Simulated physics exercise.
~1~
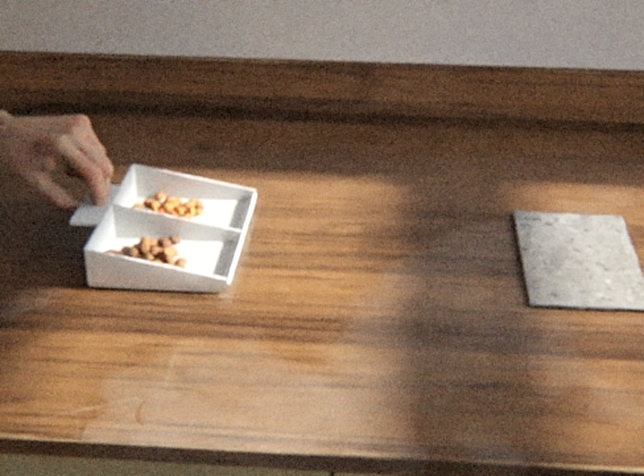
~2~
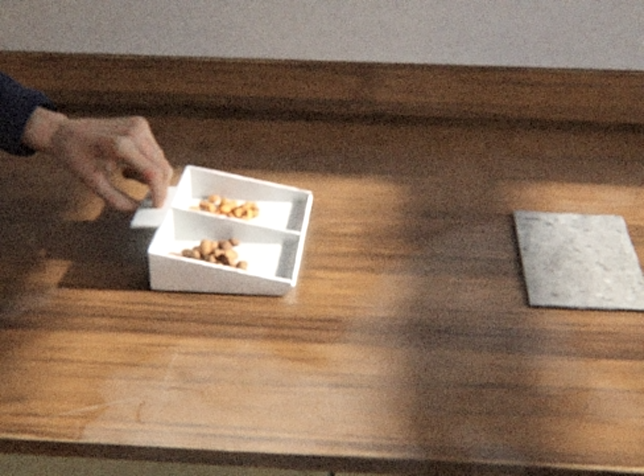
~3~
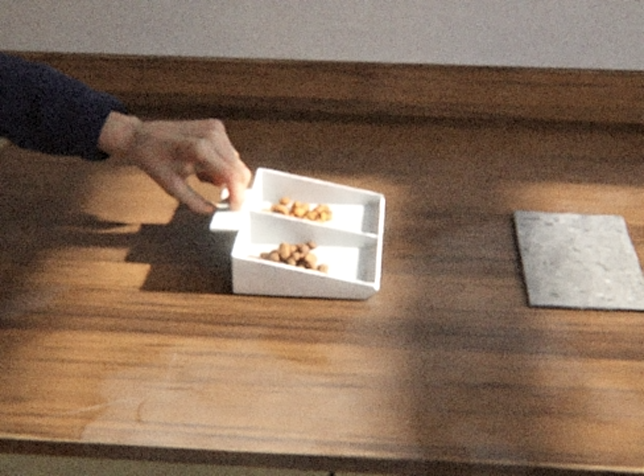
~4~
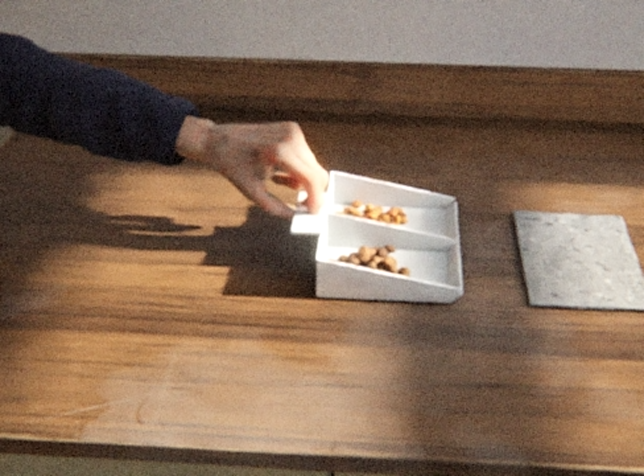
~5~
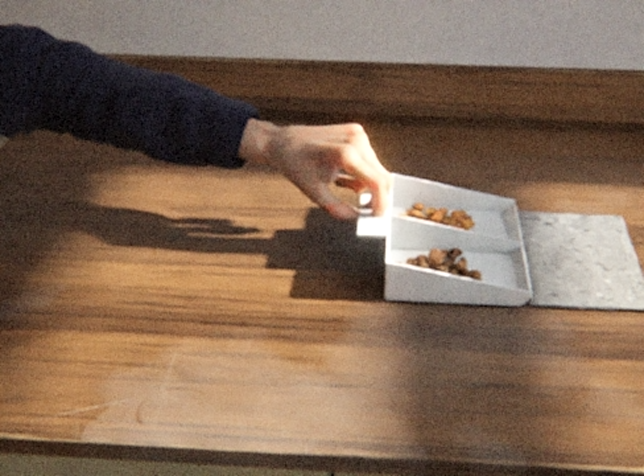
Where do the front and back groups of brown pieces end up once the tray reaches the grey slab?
Both groups stay inside the tray, the front one in the front compartment and the back one in the back compartment.
A hand, its arm in a dark blue sleeve, holds the tab at the left end of a white divided tray on a brown wooden counter, seen from slightly above by a still camera. Small brown nut-like pieces sit in two groups, one in each compartment, and a flat grey slab lies at the right. The hand pushes the tray steadily rightward, and more of the arm comes into view as its shadow stretches over the wood. The tray crosses the gap and stops against the slab, with both groups still inside their own compartments.
